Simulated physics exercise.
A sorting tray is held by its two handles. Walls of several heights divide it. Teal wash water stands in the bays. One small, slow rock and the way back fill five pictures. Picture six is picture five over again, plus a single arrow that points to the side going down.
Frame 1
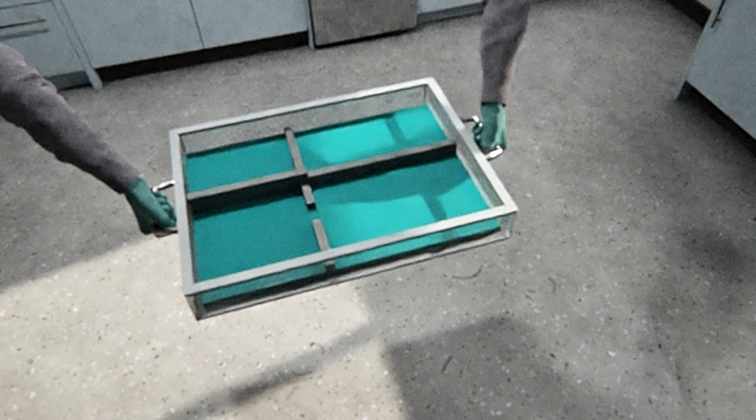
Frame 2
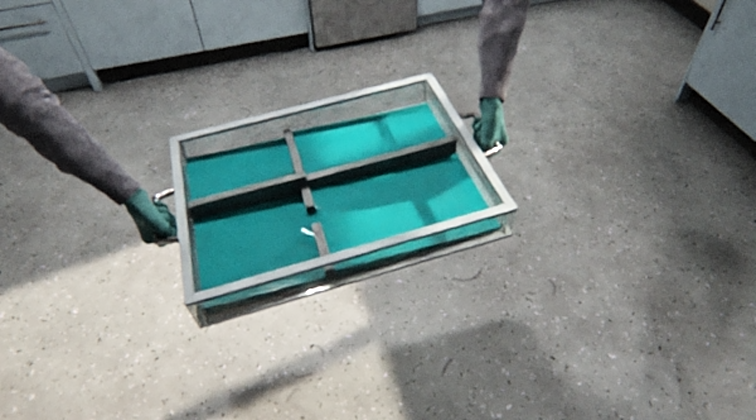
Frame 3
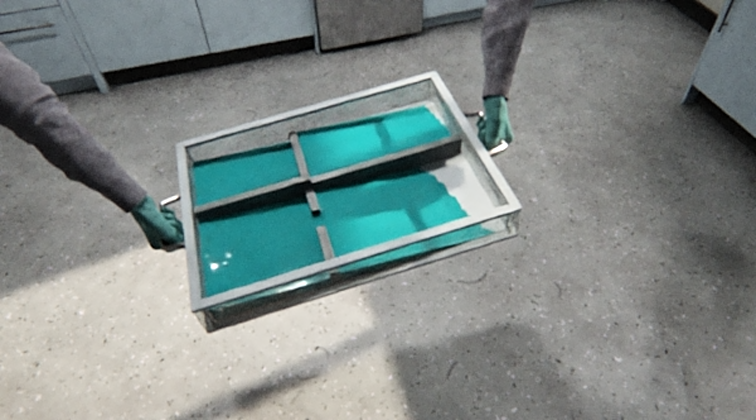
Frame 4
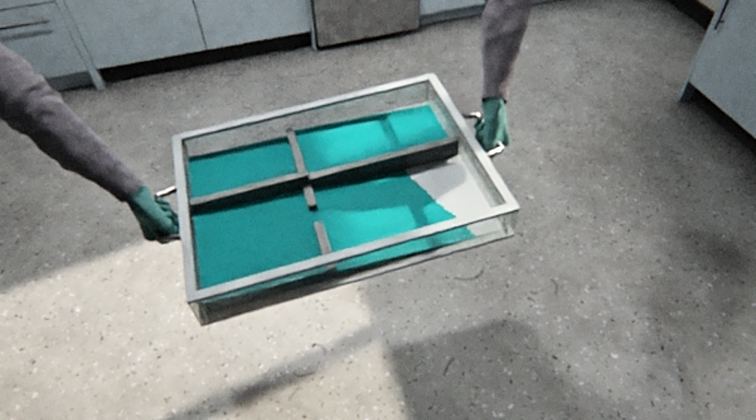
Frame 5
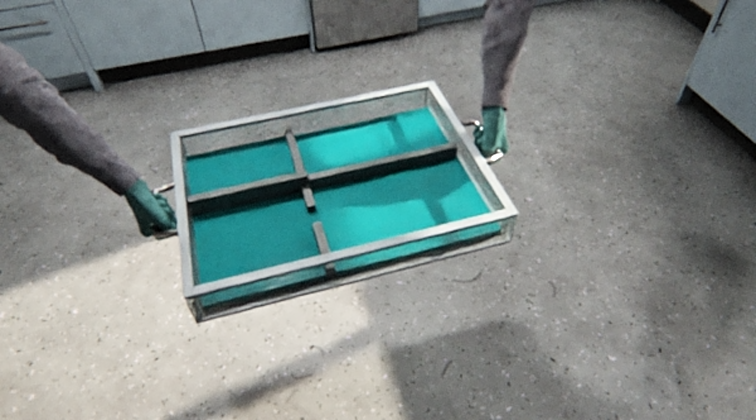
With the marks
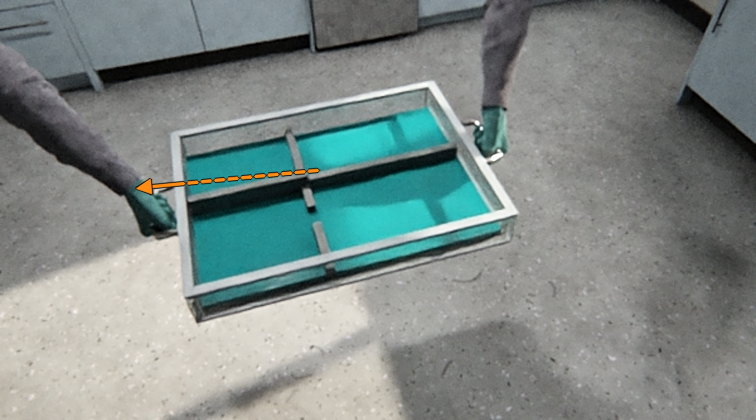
At first, two green-gloved hands hold a divided tray level, with teal water covering its bays. The hands tip it slightly down to the left, then a little further, and the water draws leftward, baring pale floor along the right side. They ease the tray back to level, and the water spreads back over the bare patch.
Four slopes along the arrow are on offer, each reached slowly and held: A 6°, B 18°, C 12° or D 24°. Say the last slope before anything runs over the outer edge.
I would pick slope C.
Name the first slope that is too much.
B it is.
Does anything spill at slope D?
Yes, that goes wrong.
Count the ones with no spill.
Two of them.
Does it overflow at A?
No, not at all.
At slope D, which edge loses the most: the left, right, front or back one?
Over the left one.
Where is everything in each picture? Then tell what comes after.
In the first frame, the tray is level; deepest in the back left bay, at (243, 168), shallowest in the back right.
In the second frame, tipped about 3° down to the left; no wall is crossed.
In the third frame, tipped about 5° down to the left; no wall is crossed.
In the fourth frame, tipped about 3° down to the left; no wall is crossed.
In the fifth frame, the tray is level; deepest in the back left bay, at (244, 171), shallowest in the back right.
The arrow ends at (141, 187).
With A, nothing spills; the front left bay holds the most.
With B, about 11 % goes over the rim.
With C, nothing spills; the front left bay holds the most.
With D, about 39 % goes over the rim.
